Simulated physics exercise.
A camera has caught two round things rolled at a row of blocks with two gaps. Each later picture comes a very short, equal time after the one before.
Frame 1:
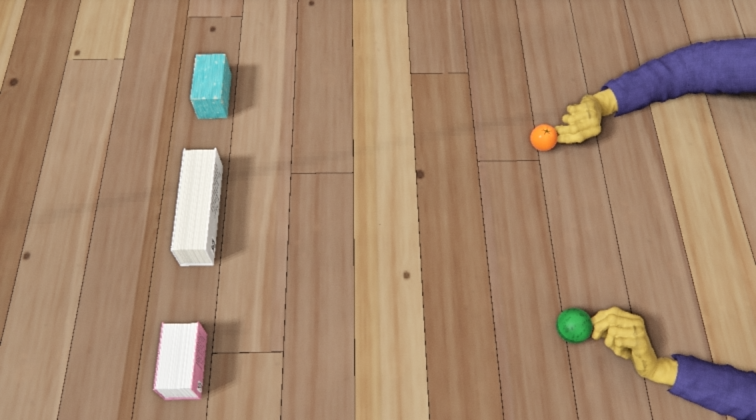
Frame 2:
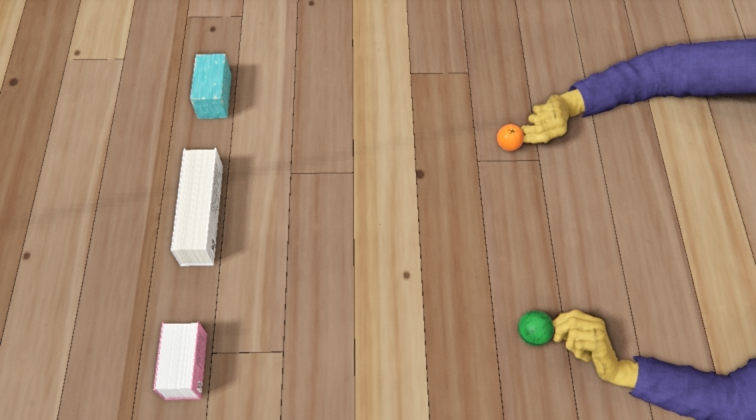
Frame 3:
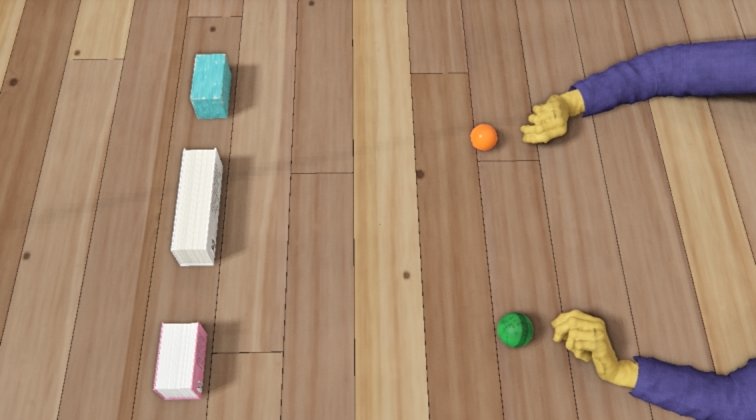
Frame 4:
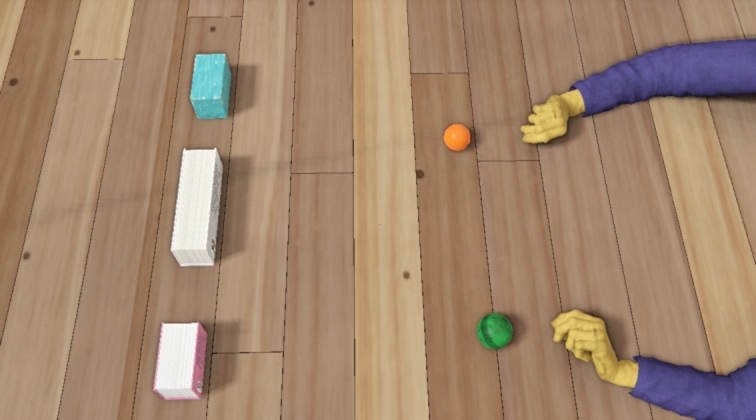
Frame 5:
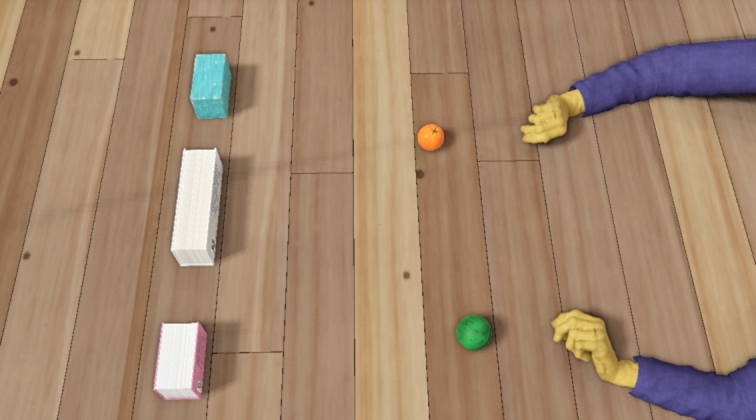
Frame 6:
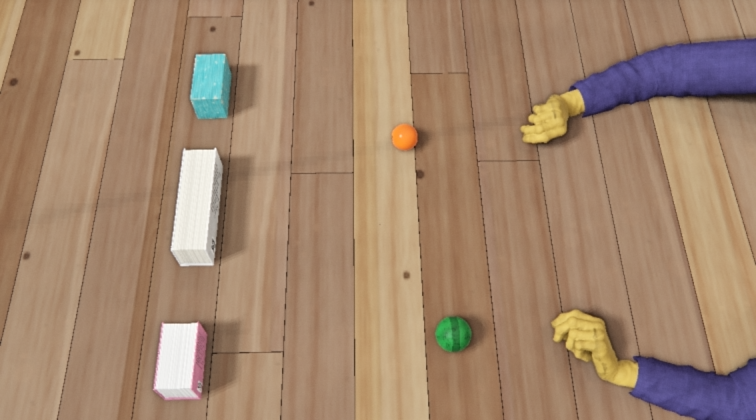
In the video, two yellow-gloved hands push a small orange sphere and a green ball leftward across a wooden floor and release them, and both roll on toward a row of three separated blocks while the hands stay behind.
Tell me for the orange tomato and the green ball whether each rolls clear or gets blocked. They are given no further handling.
Outcome: The orange tomato should pass between two blocks; the green ball should strike one of the blocks.
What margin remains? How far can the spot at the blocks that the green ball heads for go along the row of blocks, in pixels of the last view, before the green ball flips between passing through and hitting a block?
Shift: 32 px, direction up.
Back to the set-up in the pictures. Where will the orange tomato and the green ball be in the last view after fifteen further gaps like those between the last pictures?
Estimated centres: First approx. (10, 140), second approx. (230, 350).
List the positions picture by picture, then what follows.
Orange tomato (544, 138) under the hand; green ball (574, 326) under the hand; white book (199, 206), in the first frame.
Orange tomato (510, 138); green ball (536, 328), in the second frame.
Orange tomato (484, 138); green ball (515, 330), in the third frame.
Orange tomato (457, 138); green ball (495, 331), in the fourth frame.
Orange tomato (431, 138); green ball (474, 333), in the fifth frame.
Orange tomato (405, 137); green ball (453, 334); pink book (182, 361), in the sixth frame.
Then, 0.52 s on from there, orange tomato heading on near (66, 136); green ball coming back near (225, 352).
In the end, the orange tomato rolls through; the green ball bounces off.
